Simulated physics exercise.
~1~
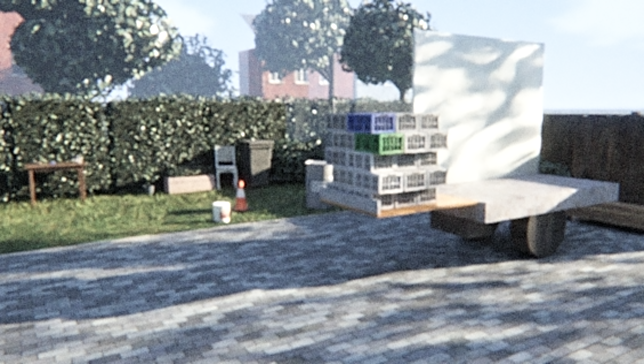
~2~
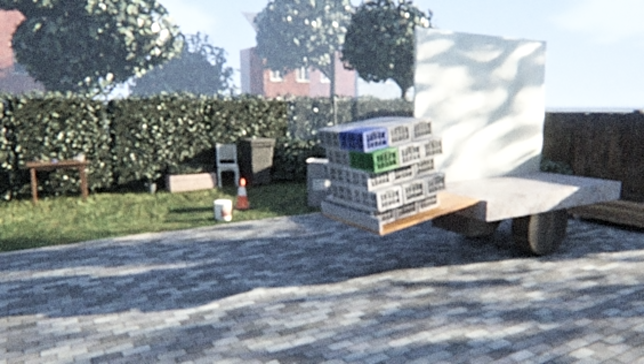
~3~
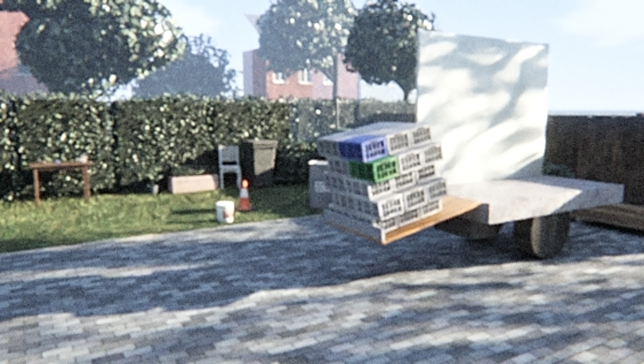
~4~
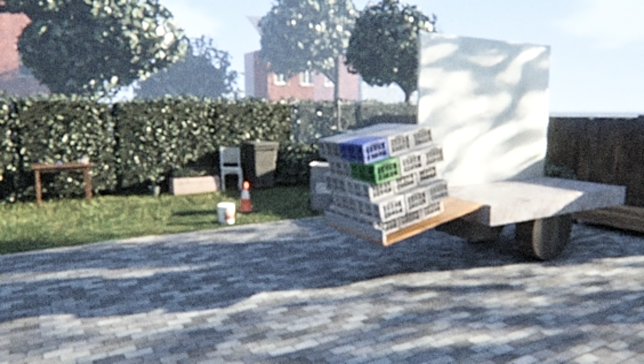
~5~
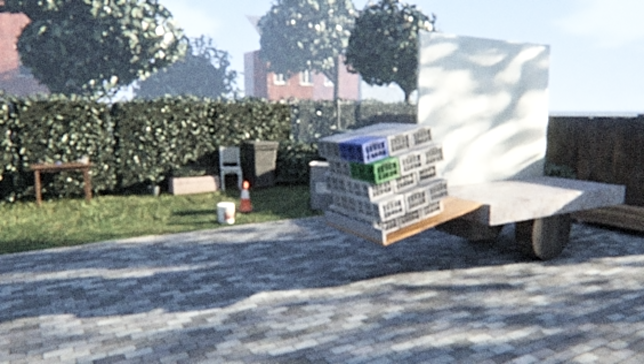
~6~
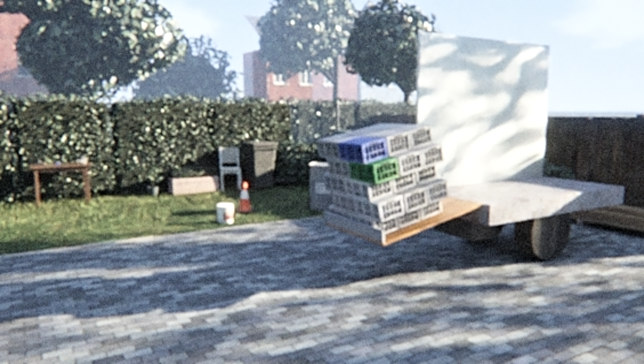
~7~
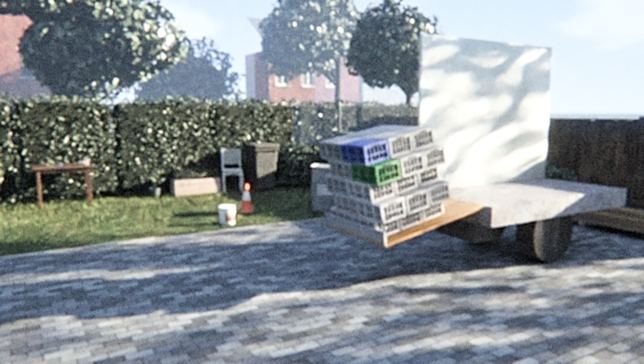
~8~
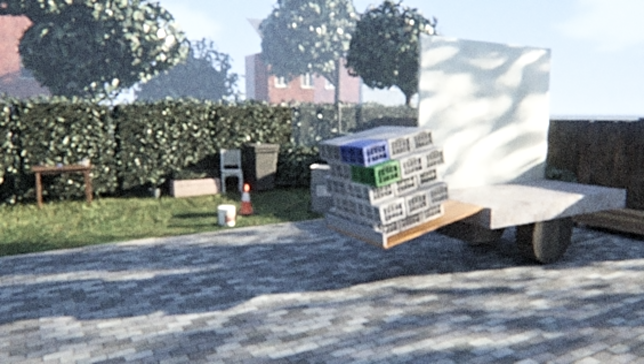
A wooden platform at the back of a parked flatbed vehicle, stacked with pale crates and one blue and one green crate, tilts slightly downward beside a paved yard and hedge. It then holds still at a slope, and the whole stack stays in place on it.
